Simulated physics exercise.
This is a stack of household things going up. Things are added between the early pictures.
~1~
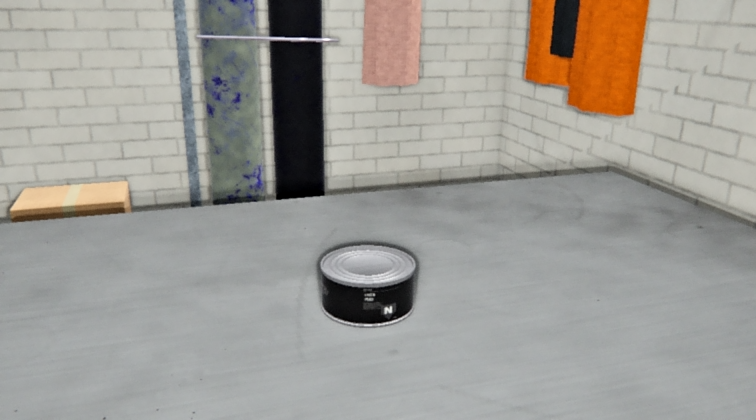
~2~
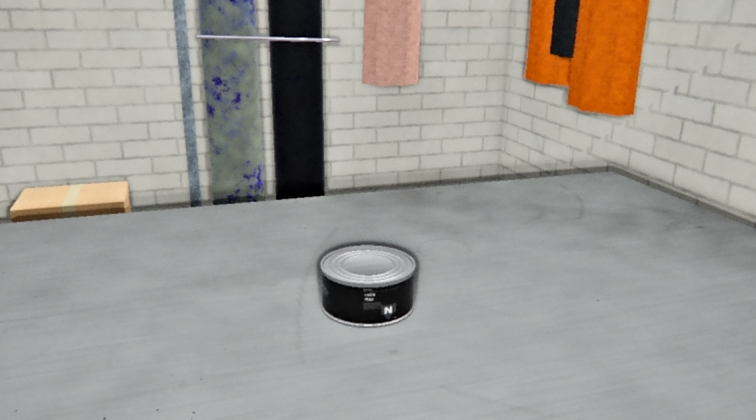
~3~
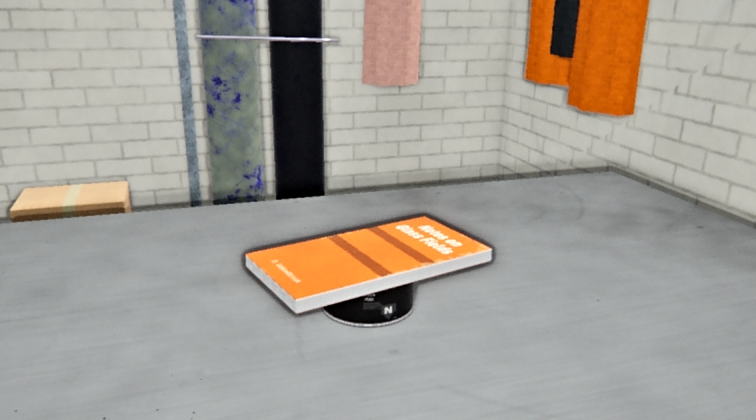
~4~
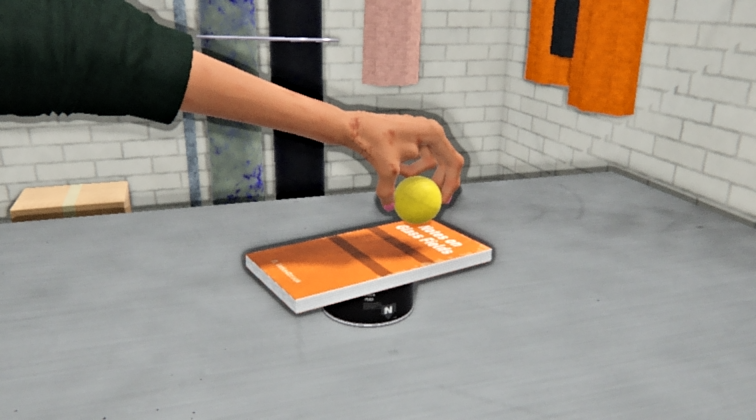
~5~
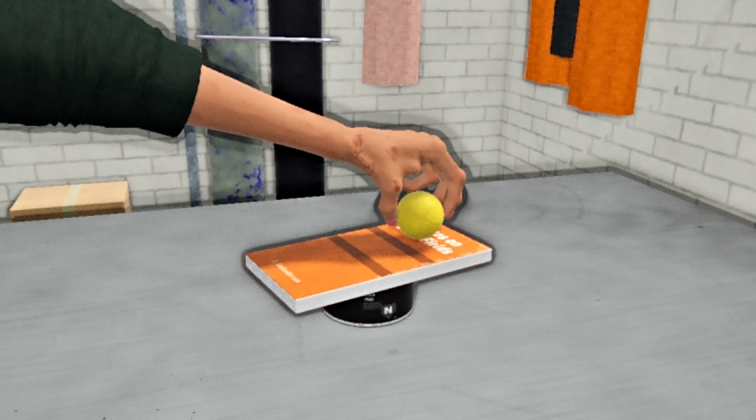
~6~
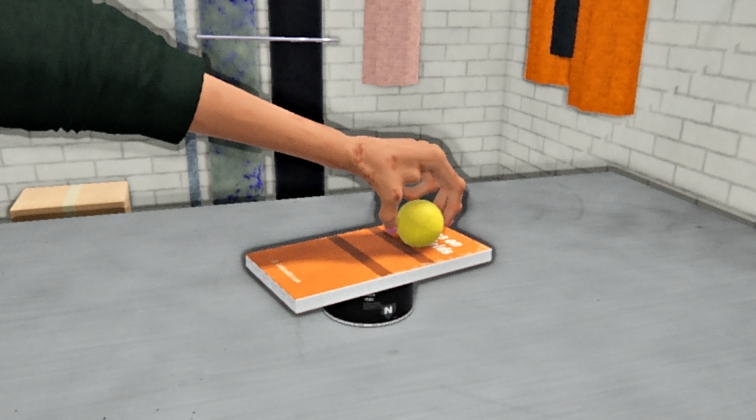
An arm in a dark green sleeve reaches in from the left over a grey tabletop, seen from slightly above by a still camera in a white brick room with hanging cloths. A black tub sits alone near the centre, then an orange book lies across its top. The hand lowers a yellow lemon onto the book's right side and keeps hold of it.
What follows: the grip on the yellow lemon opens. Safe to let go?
The pile holds.
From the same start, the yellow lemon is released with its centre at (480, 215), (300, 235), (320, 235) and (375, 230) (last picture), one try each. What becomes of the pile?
First try: It comes apart; second try: It keeps its balance; third try: It keeps its balance; fourth try: It holds.
Then, 0.30 s past the last view, nothing moves.
Then, 0.70 s past the last view, yellow lemon resting near (420, 224).
Finally, all 3 still in place. Final places as the last picture's camera would see them, yellow lemon near (420, 224). The pile keeps its balance.
